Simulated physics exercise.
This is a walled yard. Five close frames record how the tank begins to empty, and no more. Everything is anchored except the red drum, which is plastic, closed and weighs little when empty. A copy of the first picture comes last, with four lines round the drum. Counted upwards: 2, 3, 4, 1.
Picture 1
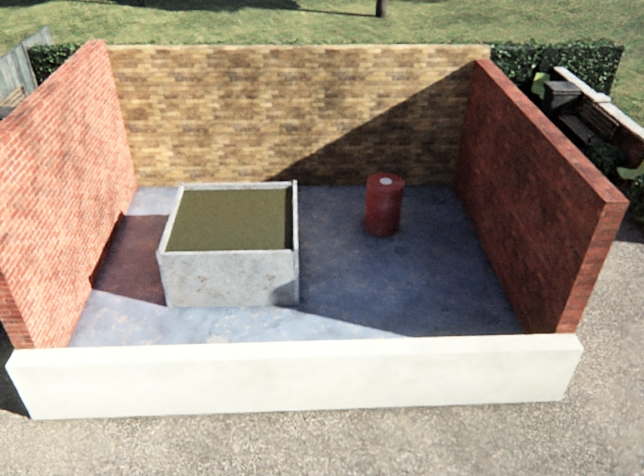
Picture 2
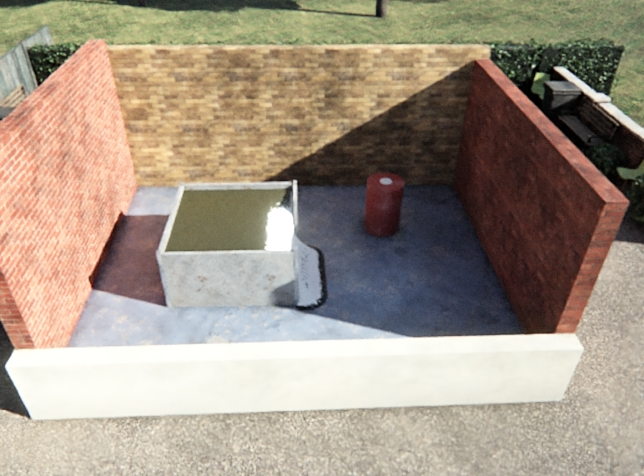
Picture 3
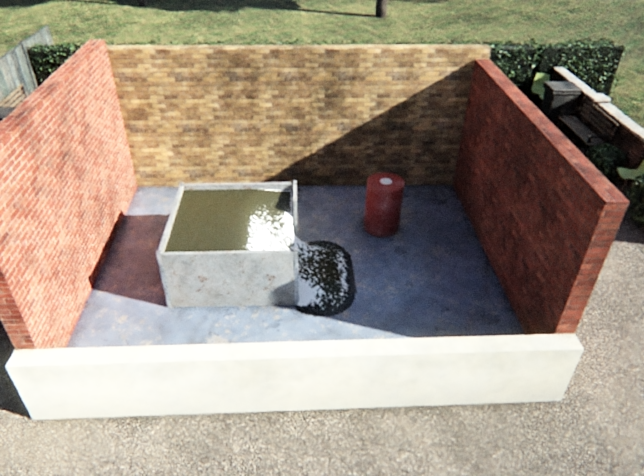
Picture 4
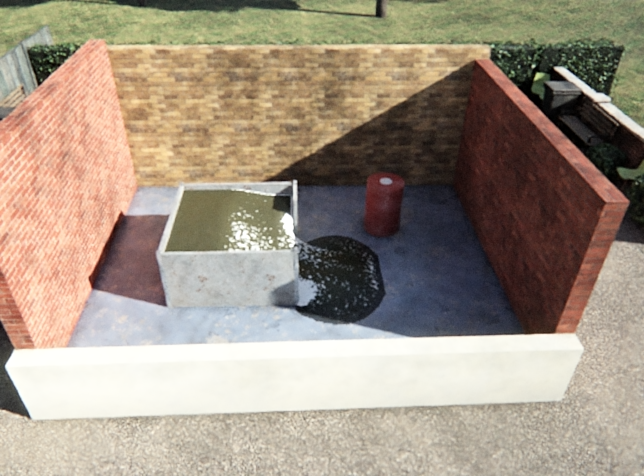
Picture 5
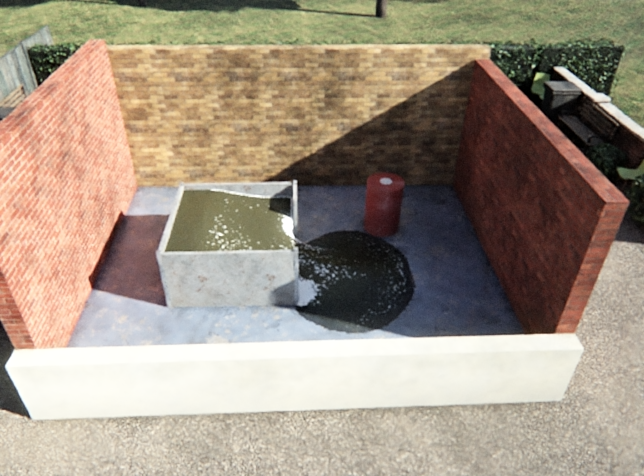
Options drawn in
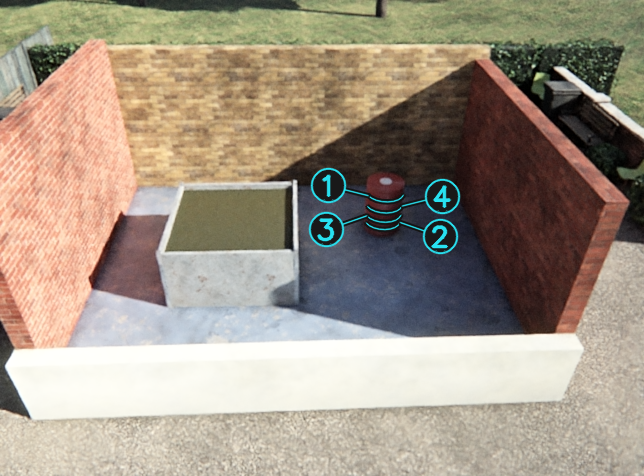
Dark liquid pouring from the right side of a full concrete tank and spreading across a walled yard near a red drum.
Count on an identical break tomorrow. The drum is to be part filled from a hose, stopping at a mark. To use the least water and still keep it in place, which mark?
Level 2.
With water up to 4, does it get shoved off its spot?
No.
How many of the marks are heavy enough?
All of the four.
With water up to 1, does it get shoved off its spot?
No, that is safe.
On the marked copy, 1 at (387, 201); 2 at (384, 229); 3 at (385, 222); 4 at (386, 213); from the bottom up 2, 3, 4, 1.
Choosing 1, it does not move.
Choosing 2, it shifts by a finger or two and stays.
Choosing 3, it does not move.
Choosing 4, it does not move.
